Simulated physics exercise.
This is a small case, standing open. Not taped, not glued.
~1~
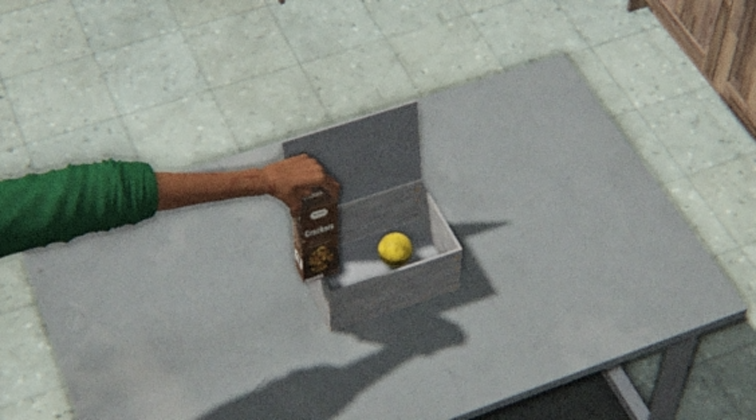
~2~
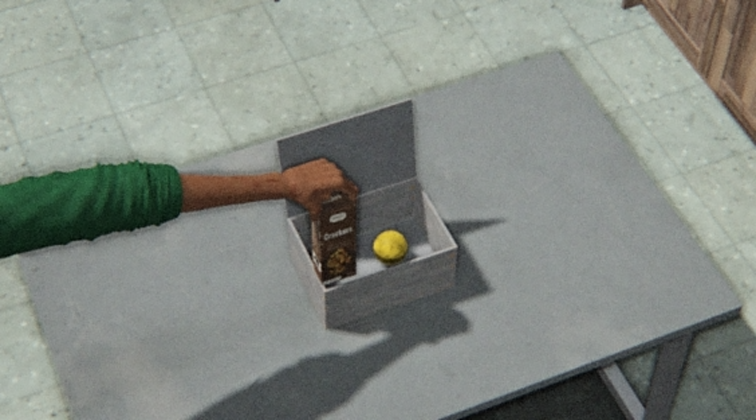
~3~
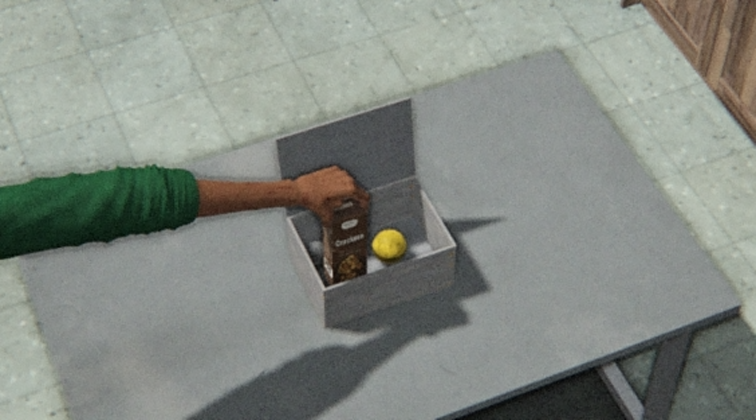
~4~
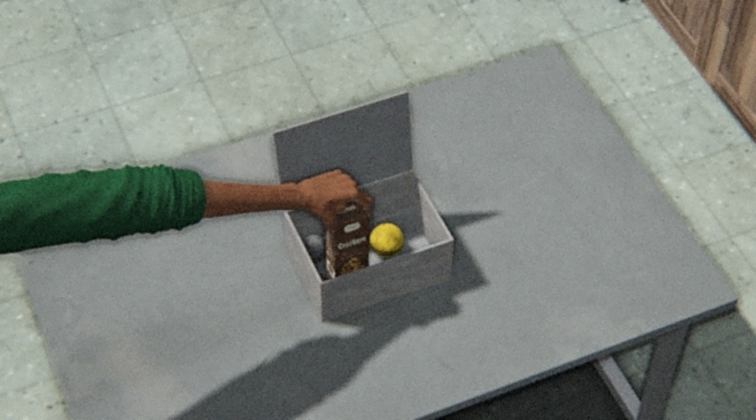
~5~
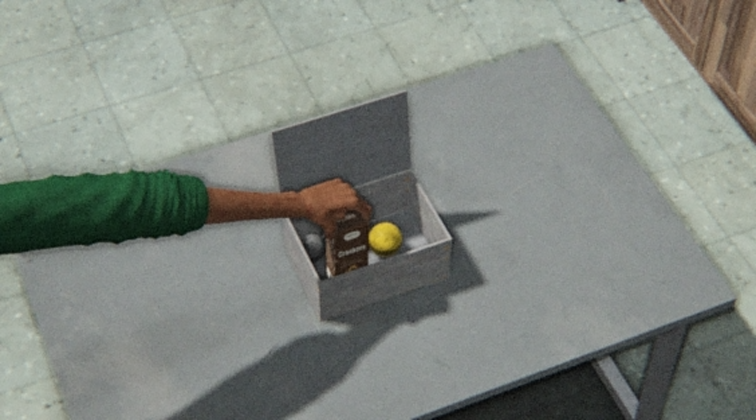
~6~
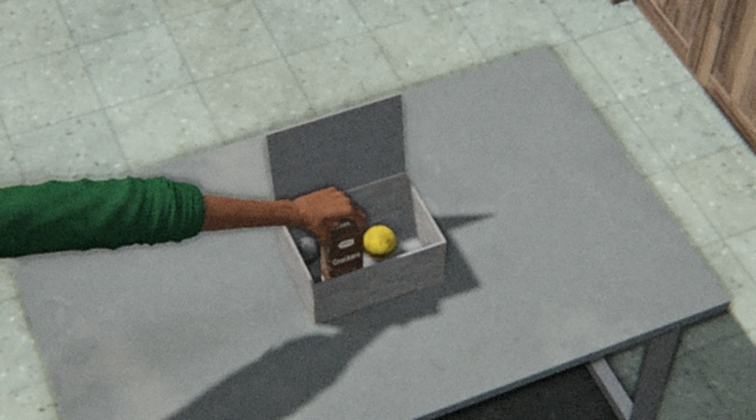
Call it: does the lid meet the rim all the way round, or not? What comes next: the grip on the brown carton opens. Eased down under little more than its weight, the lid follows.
It does not meet the rim all the way round.
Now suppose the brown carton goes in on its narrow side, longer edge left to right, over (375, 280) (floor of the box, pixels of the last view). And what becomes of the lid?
Note: It lowers fully.
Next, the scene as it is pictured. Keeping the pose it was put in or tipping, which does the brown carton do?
Simply put, it remains unturned.
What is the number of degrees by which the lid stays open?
The lid sits around 35° above the rim.
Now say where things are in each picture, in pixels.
The first picture shows still above its spot; brown carton (316, 235).
The second picture shows still above its spot; brown carton (334, 238).
The third picture shows still above its spot; brown carton (345, 245).
The fourth picture shows still above its spot; brown carton (348, 247).
The fifth picture shows still above its spot; brown carton (348, 255).
The sixth picture shows in place under the hand; brown carton (342, 263).
Then, 1.10 s later than the last frame, lid starting down.
Then, 1.60 s later than the last frame, lid 60° above the rim.
Then, 2.00 s later than the last frame, lid 35° above the rim.
Then, 4.20 s later than the last frame, lid 36° above the rim.
When it is over, lid 36° above the rim; all 3 as before. End places, in pixels of the last picture, brown carton near (341, 261).
